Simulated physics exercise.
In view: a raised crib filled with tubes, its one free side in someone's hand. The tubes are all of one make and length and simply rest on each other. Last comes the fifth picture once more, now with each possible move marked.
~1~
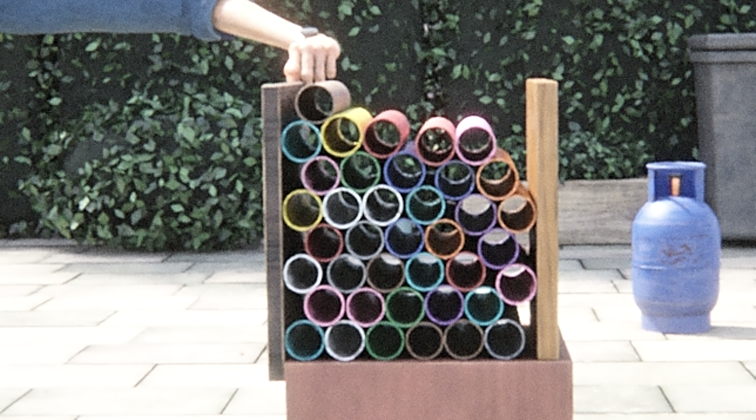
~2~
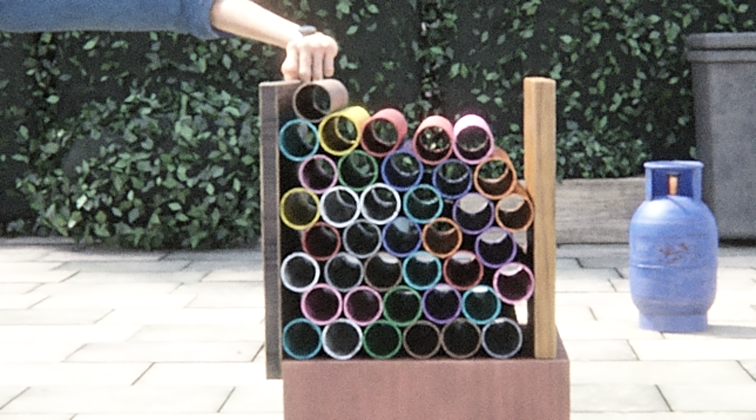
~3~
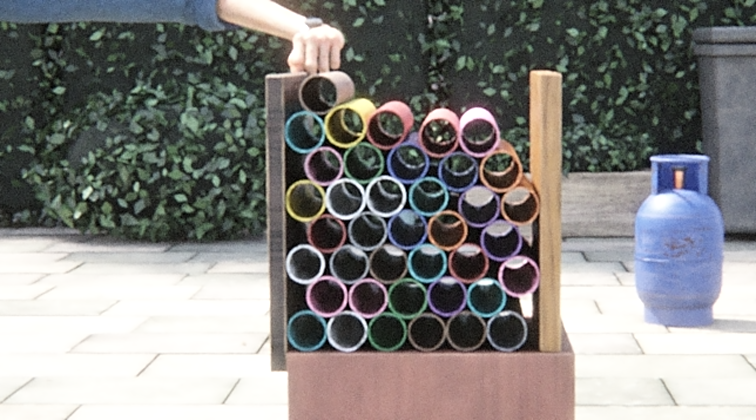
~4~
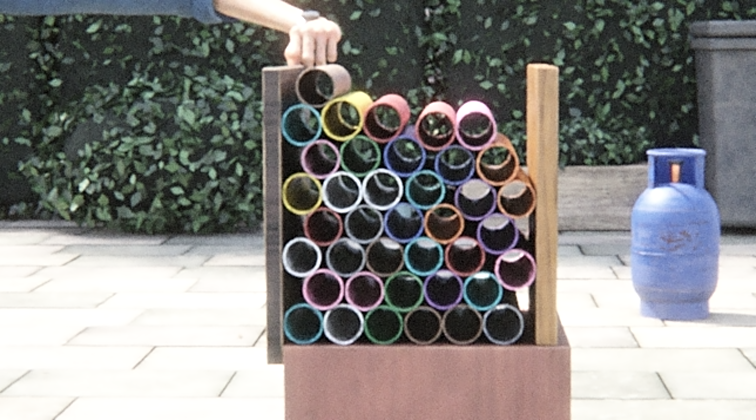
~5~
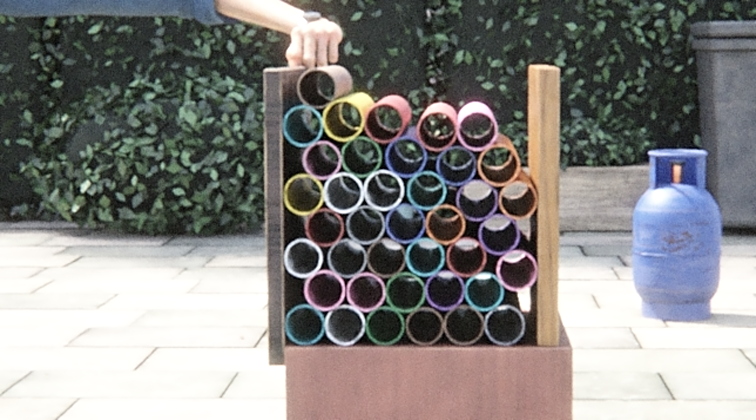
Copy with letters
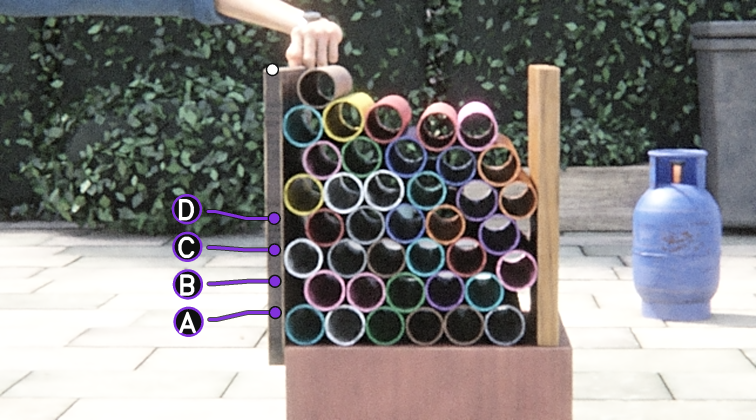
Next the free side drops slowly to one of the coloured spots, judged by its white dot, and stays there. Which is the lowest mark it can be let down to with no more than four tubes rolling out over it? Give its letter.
The last mark within the limit is D.
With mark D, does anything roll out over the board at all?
Yes.
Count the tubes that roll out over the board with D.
The count is two.
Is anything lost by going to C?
Yes, at C.
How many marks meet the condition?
One of the four.
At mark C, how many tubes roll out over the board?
It comes to five.
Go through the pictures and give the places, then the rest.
The first picture shows a blue tube (404, 238); a turquoise tube (425, 205); a blue tube (404, 172).
The second picture shows a blue tube (402, 171); a red tube (380, 136).
The third picture shows side board (292, 210); a turquoise tube (307, 331).
The fourth picture shows a grey tube (503, 324); a purple tube (443, 289).
The fifth picture shows a turquoise tube (425, 257); a blue tube (405, 224); a turquoise tube (426, 191).
On the marked copy, A at (275, 313); B at (275, 281); C at (274, 250); D at (274, 218); the white dot at (272, 70).
With D. Early on, top of the board (283, 135).
Further on, top of the board (284, 209).
At the end, top of the board (284, 218), two out over the board.
As for the rest, A more than four out over the board; B five out over the board; C five out over the board.
